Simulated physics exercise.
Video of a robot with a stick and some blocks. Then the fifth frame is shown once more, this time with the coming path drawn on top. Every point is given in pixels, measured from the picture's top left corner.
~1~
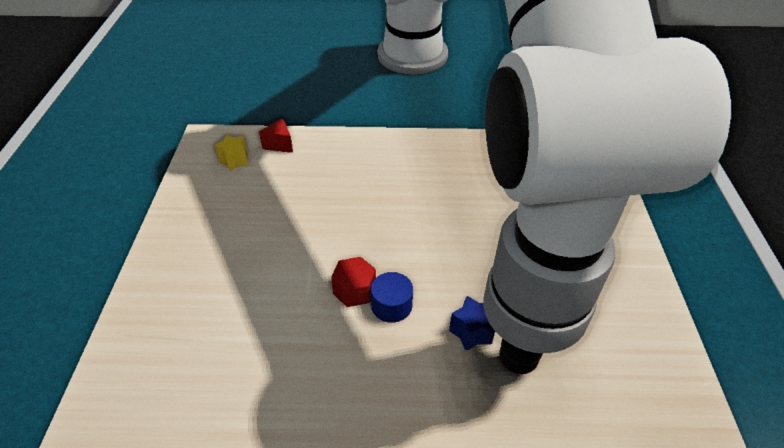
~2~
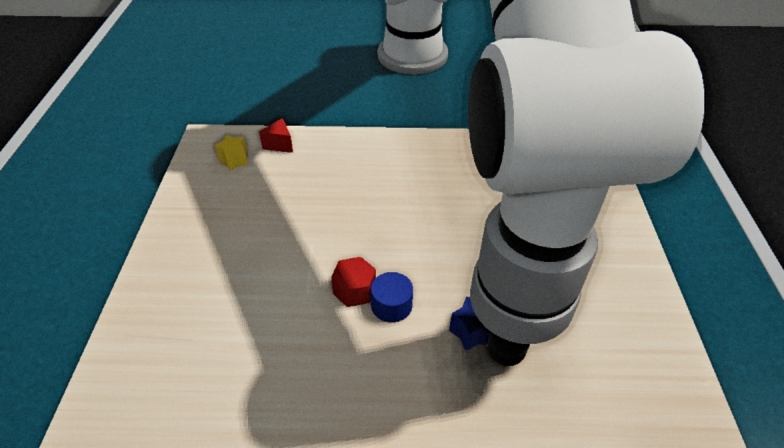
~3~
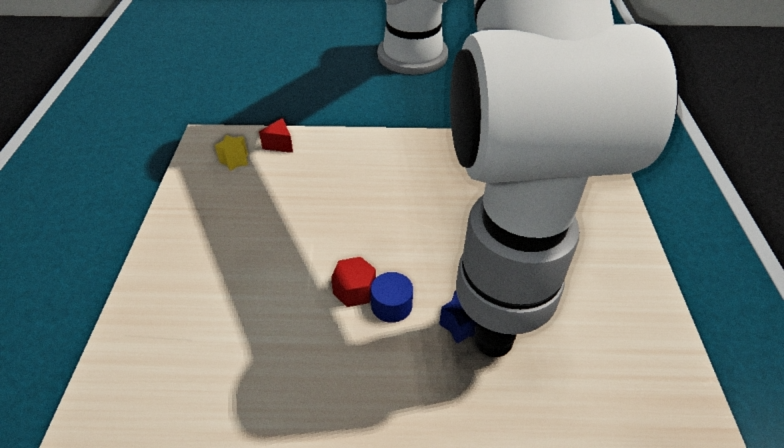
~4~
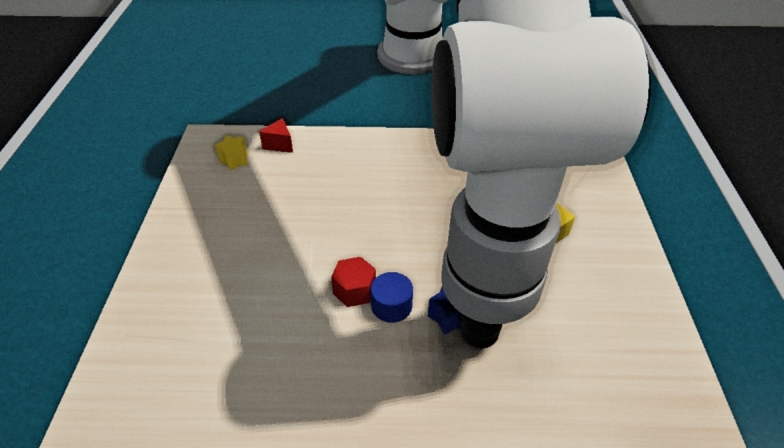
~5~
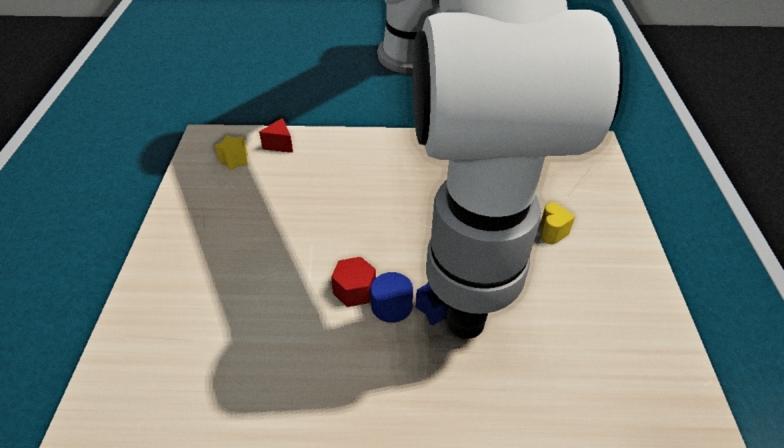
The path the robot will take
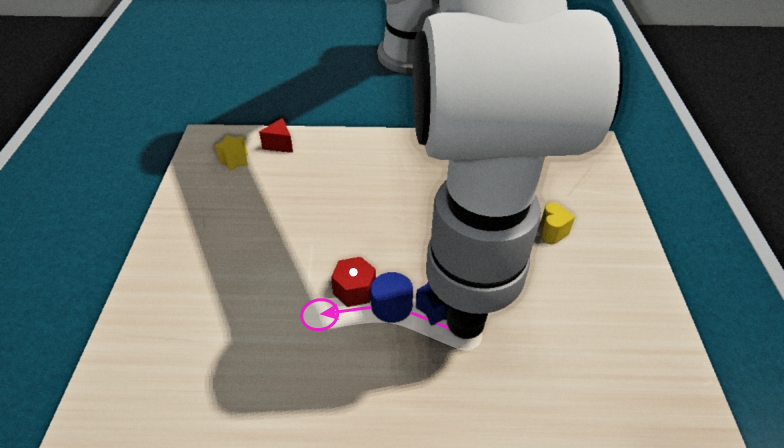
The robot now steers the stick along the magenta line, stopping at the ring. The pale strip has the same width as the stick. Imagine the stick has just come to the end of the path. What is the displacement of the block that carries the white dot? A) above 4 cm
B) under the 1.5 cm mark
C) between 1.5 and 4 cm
It's A.
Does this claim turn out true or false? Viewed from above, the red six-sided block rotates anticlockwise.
It is false.
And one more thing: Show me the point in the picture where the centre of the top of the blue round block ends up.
Its top centre is at about (299, 270).
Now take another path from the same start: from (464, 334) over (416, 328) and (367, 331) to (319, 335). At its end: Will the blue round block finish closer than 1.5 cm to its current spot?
No.
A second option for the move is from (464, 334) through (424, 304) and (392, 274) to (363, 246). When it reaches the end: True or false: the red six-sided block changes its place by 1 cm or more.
Verdict: True.
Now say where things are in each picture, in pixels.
Lower end of the stick at (519, 358), tops of blocks, red six-sided block at (353, 272), blue round block at (392, 288), blue star block at (476, 314), in the first frame.
Stick at (506, 350), blocks as before, in the second frame.
Stick at (493, 342), blue star block partly hidden, in the third frame.
Stick at (480, 333), blue star block partly hidden, in the fourth frame.
Stick at (466, 324), red six-sided block at (353, 272), blue round block at (392, 288), blue star block partly hidden, in the fifth frame.
The drawn path runs from (464, 334) over (417, 315) and (369, 308) to (320, 314); the dot is on the red six-sided block.
The first path, step by step. One third of the way, stick at (417, 305); red six-sided block at (345, 269); blue round block at (381, 284); blue star block at (424, 271), turned 30° clockwise.
Two thirds of the way, stick at (368, 298); red six-sided block at (308, 252), turned 25° clockwise; blue round block at (334, 274); blue star block at (421, 269), turned 45° clockwise.
At the end, stick at (318, 304); red six-sided block at (295, 240), turned 50° clockwise; blue round block at (299, 270); blue star block at (421, 269), turned 45° clockwise.
